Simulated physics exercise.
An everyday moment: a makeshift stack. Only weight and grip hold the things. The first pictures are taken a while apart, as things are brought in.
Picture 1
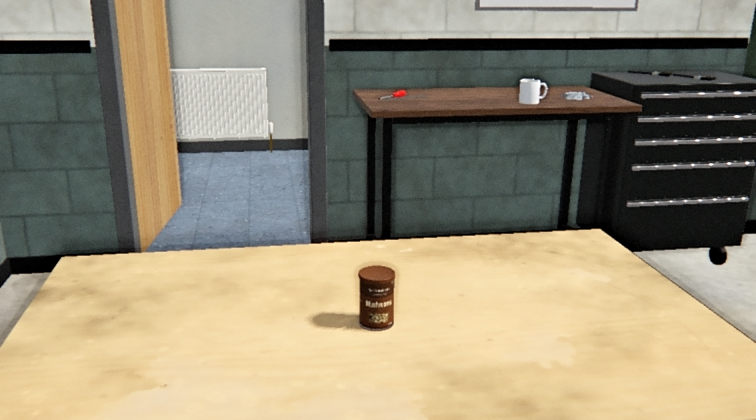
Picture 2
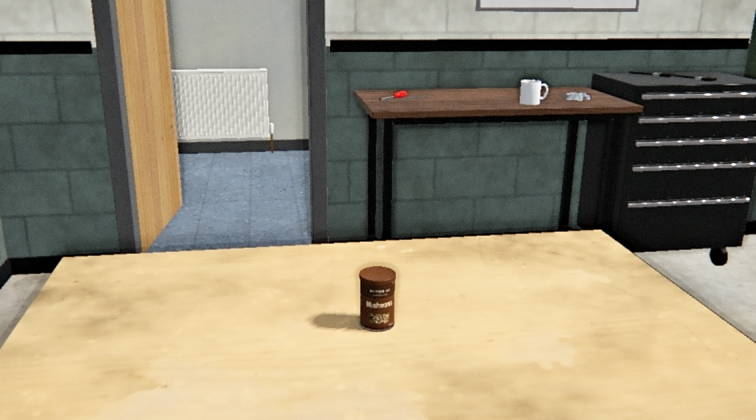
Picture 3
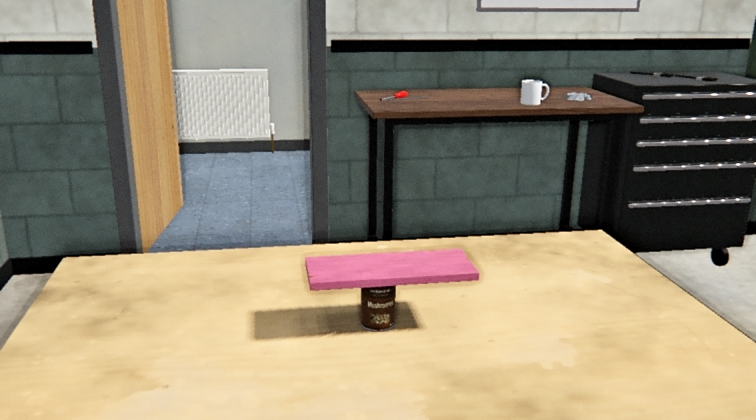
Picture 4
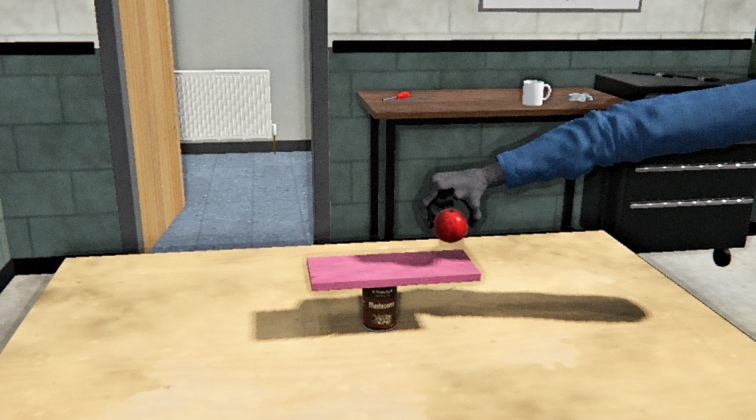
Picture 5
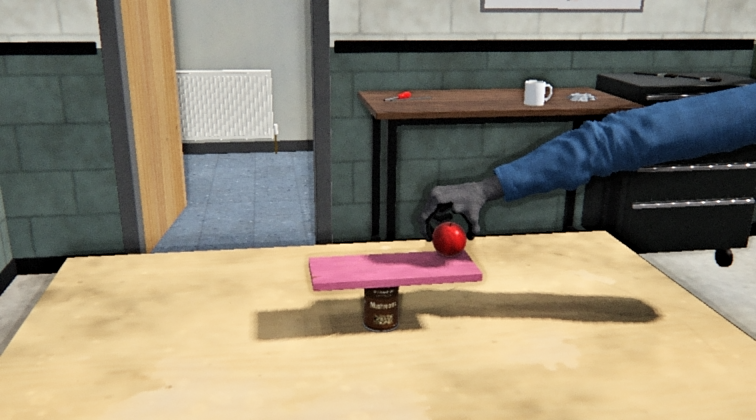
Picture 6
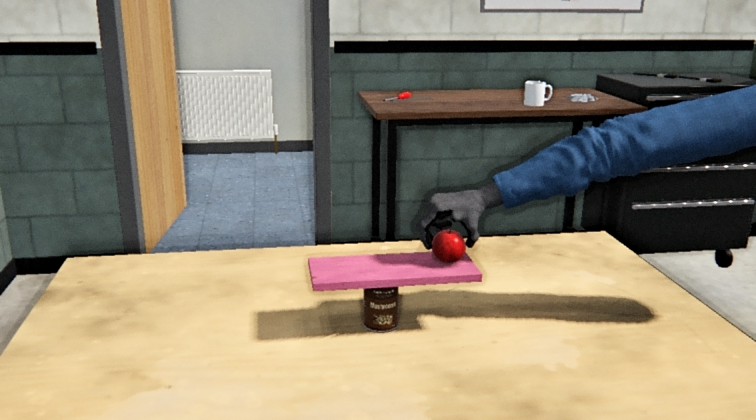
A brown tin stands on a pale wooden table, seen from slightly above in a room with green block walls, an open doorway at left and a black tool cabinet at right. Behind it, a darker bench holds a white mug and a small red object. A pink board appears across the tin, then a blue-sleeved, grey-gloved arm from the right lowers a red apple onto its right side, the view barely shifting.
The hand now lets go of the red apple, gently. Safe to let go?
The stack comes apart.
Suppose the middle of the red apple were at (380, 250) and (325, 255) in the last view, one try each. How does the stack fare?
In the first case it stays up; in the second case it keeps its balance.
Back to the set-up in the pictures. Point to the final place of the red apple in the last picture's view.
At about (487, 304).
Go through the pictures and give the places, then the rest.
In the first picture, the last thing is not in view yet; brown tin (377, 298).
In the second picture, the last thing is not in view yet; brown tin (377, 299).
In the third picture, the last thing is not in view yet; brown tin (378, 299).
The fourth picture shows on its way; red apple (451, 226); brown tin (380, 299).
The fifth picture shows on its way; red apple (449, 240); brown tin (381, 300).
The sixth picture shows in place under the hand; red apple (449, 247); brown tin (381, 300).
Then, 0.40 s on from there, red apple now fallen; pink board turned 47° from how it was put.
Then, 0.50 s on from there, pink board turned 48° from how it was put.
Then, 0.70 s on from there, pink board turned 40° from how it was put.
In the end, fallen, red apple; toppled in the stack, pink board; brown tin unmoved. At the end, from the last picture's camera, red apple near (487, 304). The stack gives way.
